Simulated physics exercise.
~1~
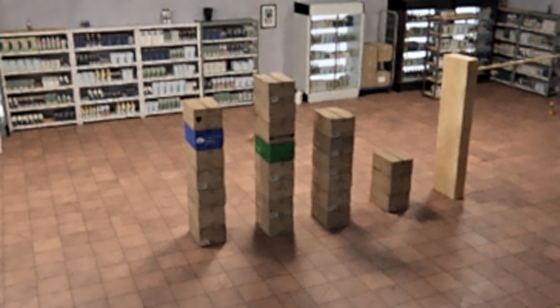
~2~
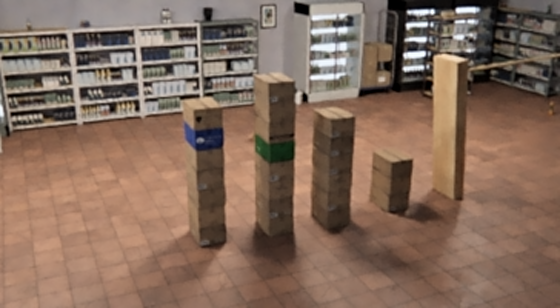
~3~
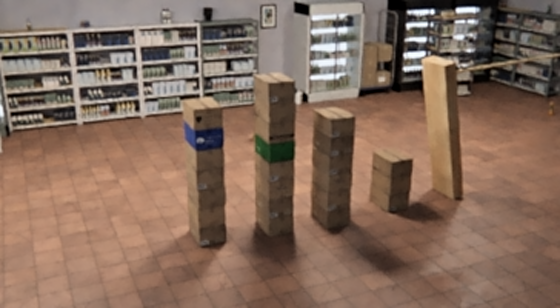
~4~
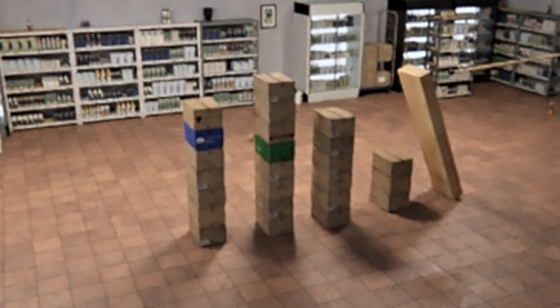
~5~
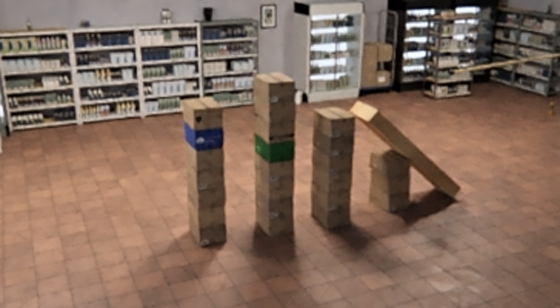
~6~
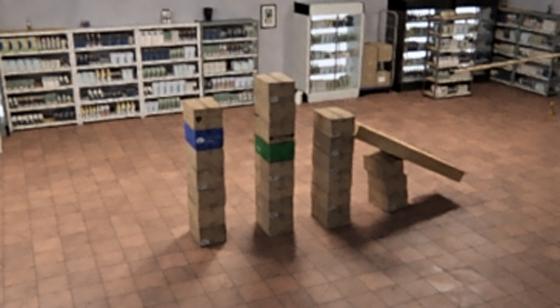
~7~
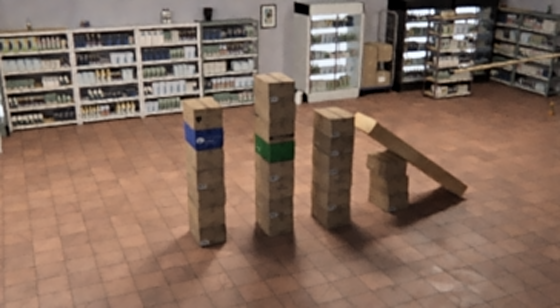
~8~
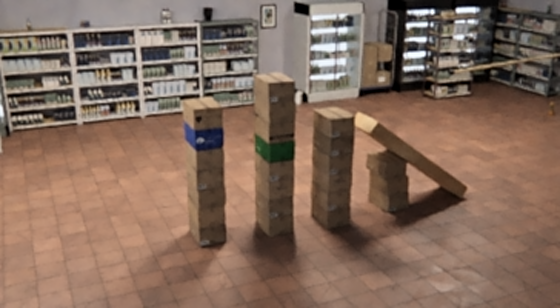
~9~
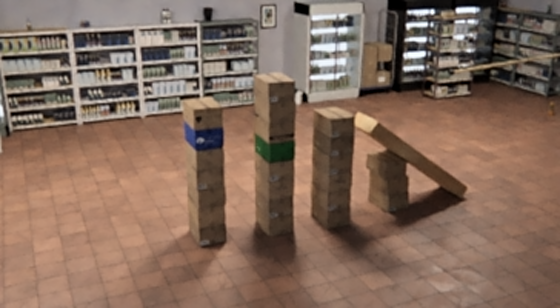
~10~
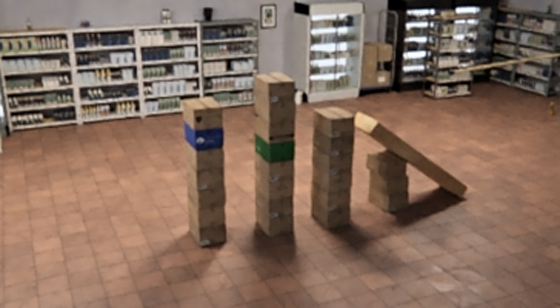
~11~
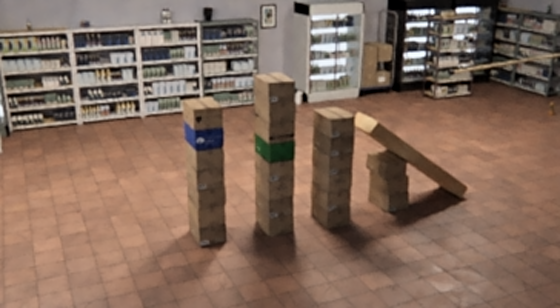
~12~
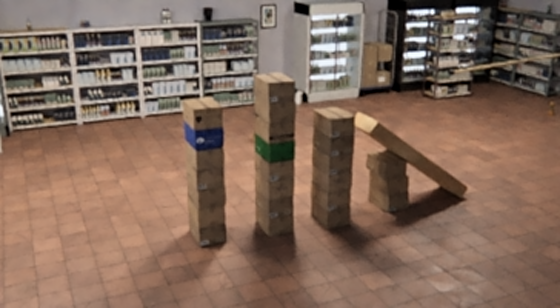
Tall board tipping left under a pole's push, striking a short carton stack and resting slanted against the next, all piles standing.
